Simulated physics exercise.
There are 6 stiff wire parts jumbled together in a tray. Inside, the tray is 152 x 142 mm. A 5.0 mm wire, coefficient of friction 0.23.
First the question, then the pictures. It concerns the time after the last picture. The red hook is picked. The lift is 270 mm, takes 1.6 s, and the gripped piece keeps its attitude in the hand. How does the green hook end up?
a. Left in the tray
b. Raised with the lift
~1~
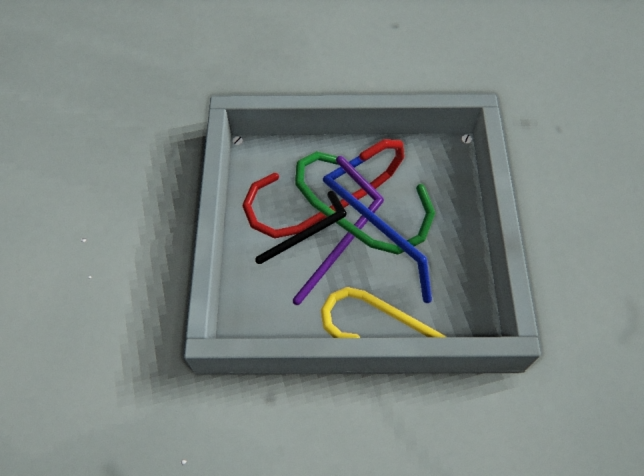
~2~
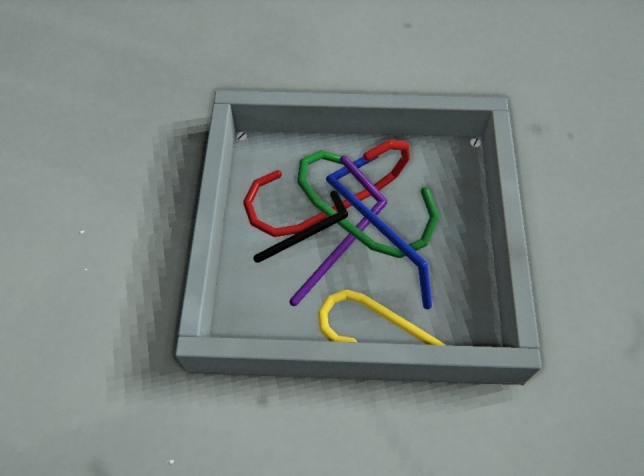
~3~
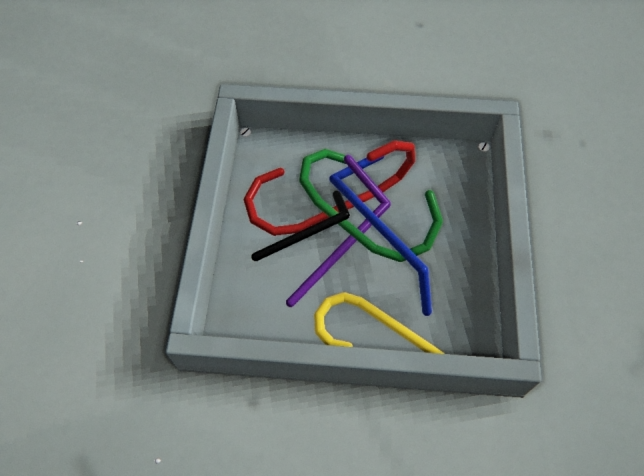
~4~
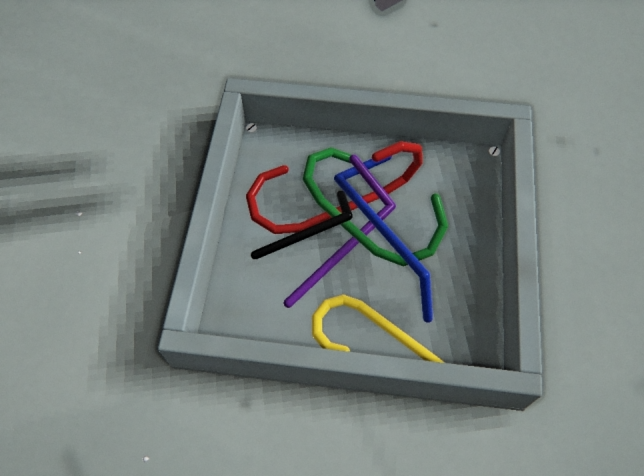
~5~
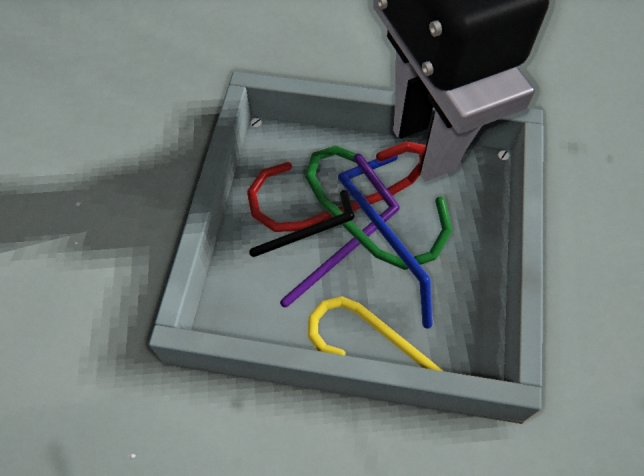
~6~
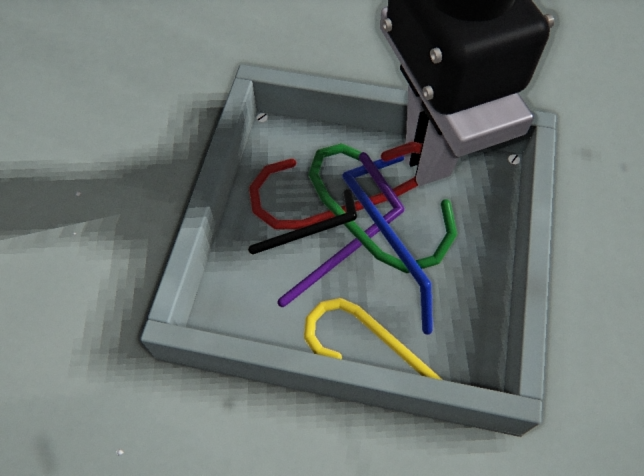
Option b: Raised with the lift.
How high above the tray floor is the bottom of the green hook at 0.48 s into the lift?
I'd put it near 0 mm up.
Then, 0.48 s into the lift, lowest point more than 20 mm over the tray floor, red hook 58 mm.
Then, 0.88 s into the lift, lowest point more than 20 mm over the tray floor, red hook 159 mm, green hook 83 mm, blue crank 76 mm.
Then, 1.60 s into the lift, lowest point more than 20 mm over the tray floor, red hook 272 mm, green hook 195 mm.
At rest, hanging red hook 272 mm, green hook 196 mm; the other 4 are down.
